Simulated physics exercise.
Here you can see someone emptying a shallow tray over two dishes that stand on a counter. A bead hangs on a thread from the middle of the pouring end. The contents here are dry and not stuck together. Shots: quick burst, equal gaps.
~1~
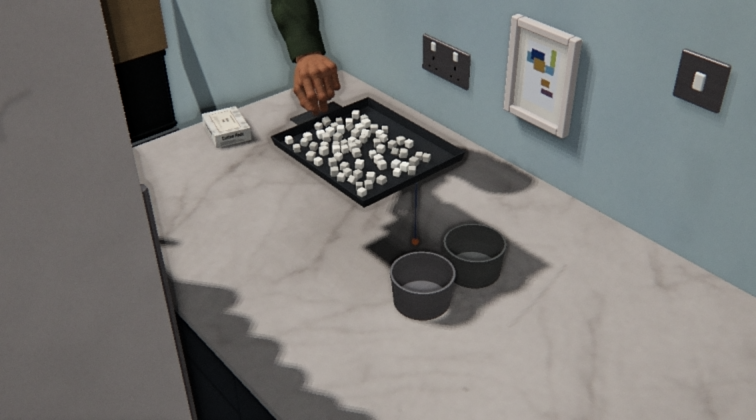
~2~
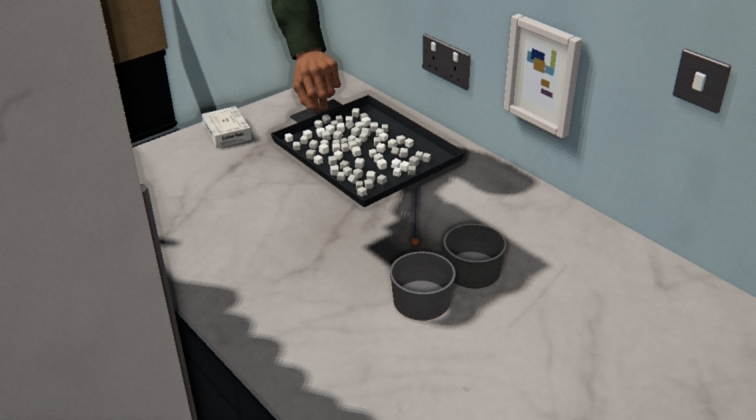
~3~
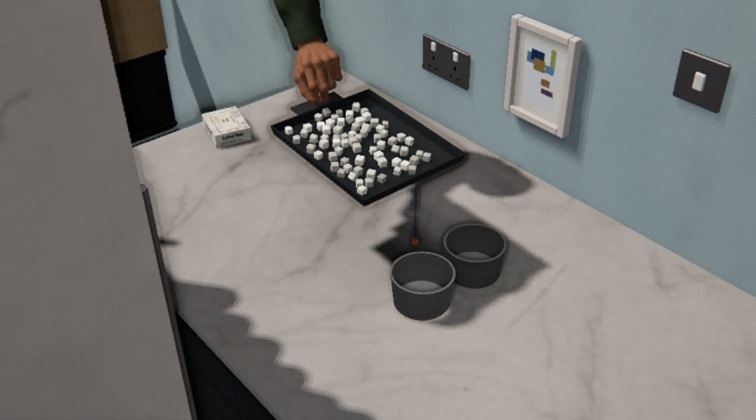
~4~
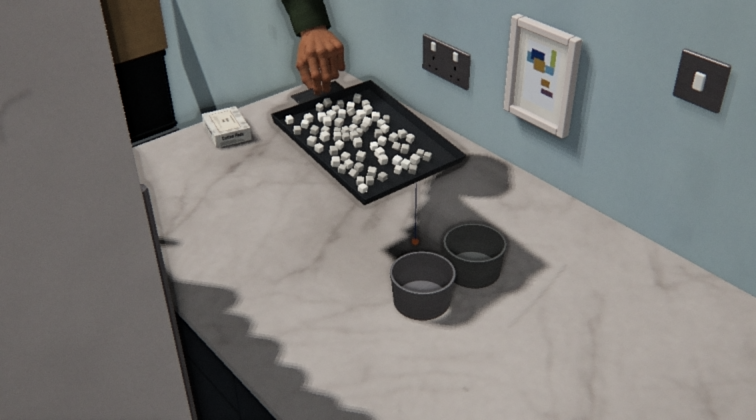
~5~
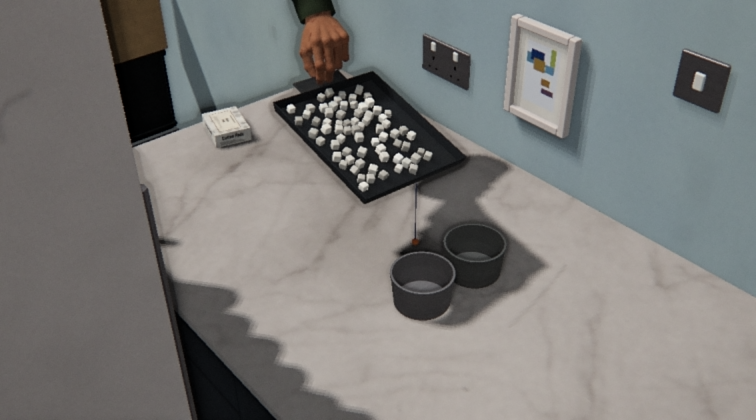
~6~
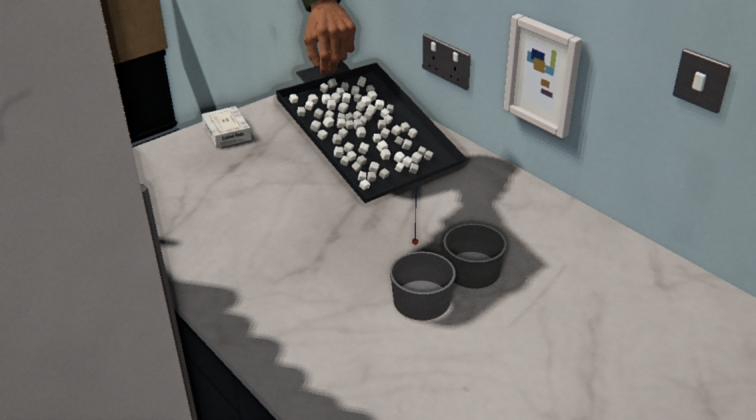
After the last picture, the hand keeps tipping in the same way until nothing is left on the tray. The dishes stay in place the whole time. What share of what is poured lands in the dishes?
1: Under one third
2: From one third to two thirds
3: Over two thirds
(3) Over two thirds.
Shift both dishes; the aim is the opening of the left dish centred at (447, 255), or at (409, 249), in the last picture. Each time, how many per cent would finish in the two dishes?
The first try yields 60% and the second yields 20%.
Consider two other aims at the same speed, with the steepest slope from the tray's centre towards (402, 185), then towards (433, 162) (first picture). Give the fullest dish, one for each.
For the first aim the left side, for the second the right side.
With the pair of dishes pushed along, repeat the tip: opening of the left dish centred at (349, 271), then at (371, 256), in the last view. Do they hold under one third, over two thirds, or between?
On the first try the answer is under a third, and on the second it is under a third.
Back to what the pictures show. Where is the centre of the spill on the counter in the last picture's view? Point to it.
The centre sits near (472, 311).
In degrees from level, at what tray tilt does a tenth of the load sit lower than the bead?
The angle is around 105°.
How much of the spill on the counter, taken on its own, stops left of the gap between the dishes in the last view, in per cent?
Reading: Around 40 %.
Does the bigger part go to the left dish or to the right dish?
Observed: The right-side one.
Shortly afterwards, tray tipped steeply; all but a few on the tray; a little in the air.
Next, tray tipped past a quarter turn; the bulk on the tray; only a few in the left dish; a little in the right dish; only a few outside both; a little in the air.
Some moments later, tray tipped past a quarter turn; near a quarter in the left dish; near half in the right dish; near a quarter outside both.
In the end, tray tipped past a quarter turn; near a quarter in the left dish; near half in the right dish; near a quarter outside both.
